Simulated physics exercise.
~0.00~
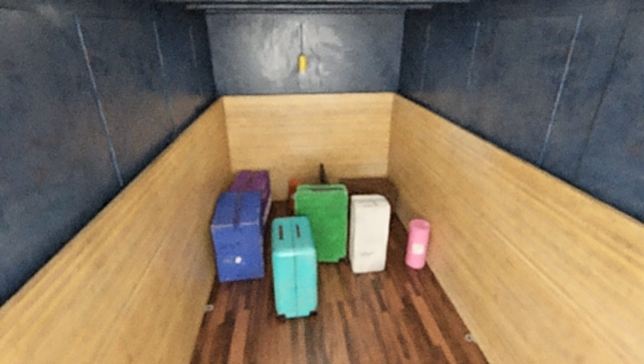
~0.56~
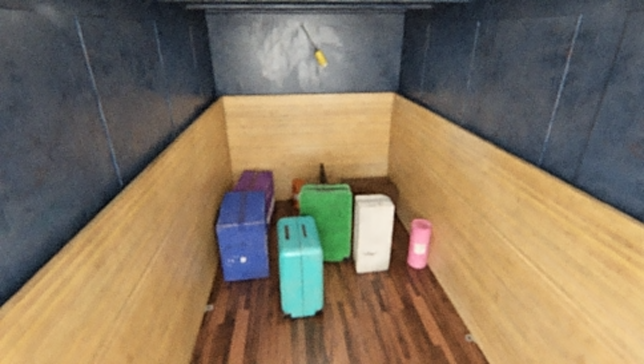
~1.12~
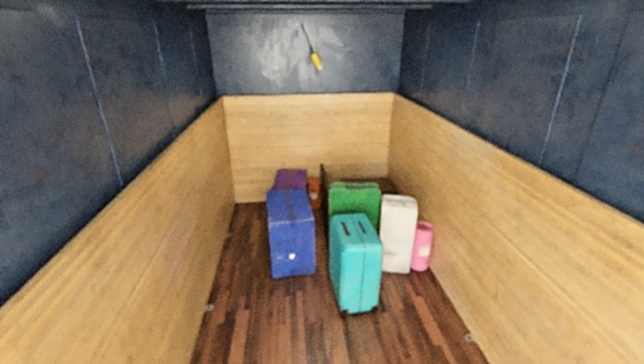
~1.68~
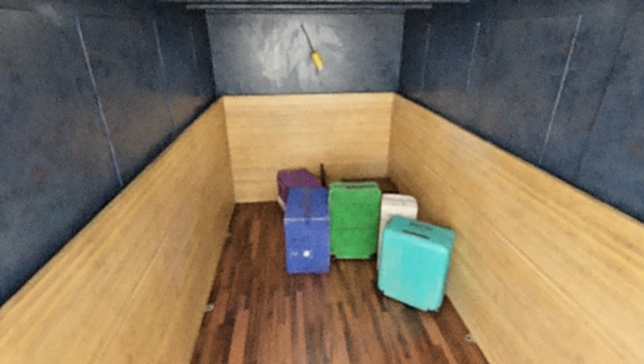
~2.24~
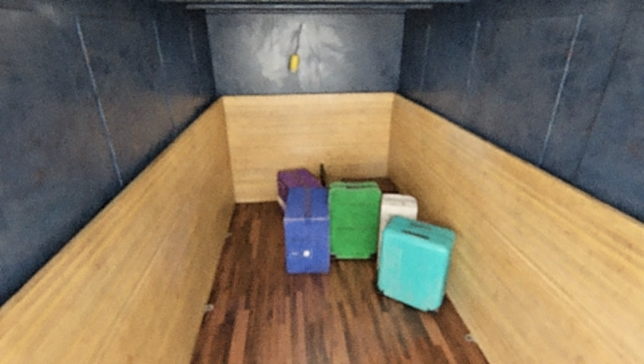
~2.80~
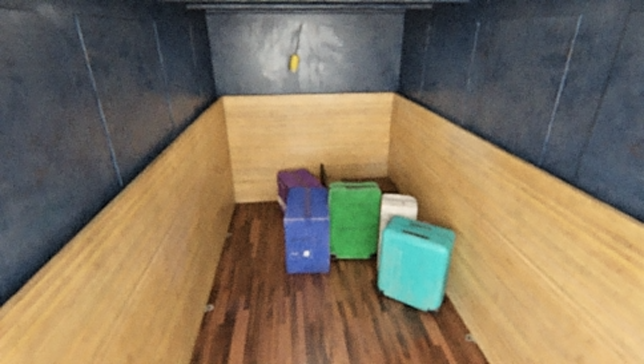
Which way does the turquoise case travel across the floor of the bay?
The turquoise case moves to the right, ending up near the right wall.
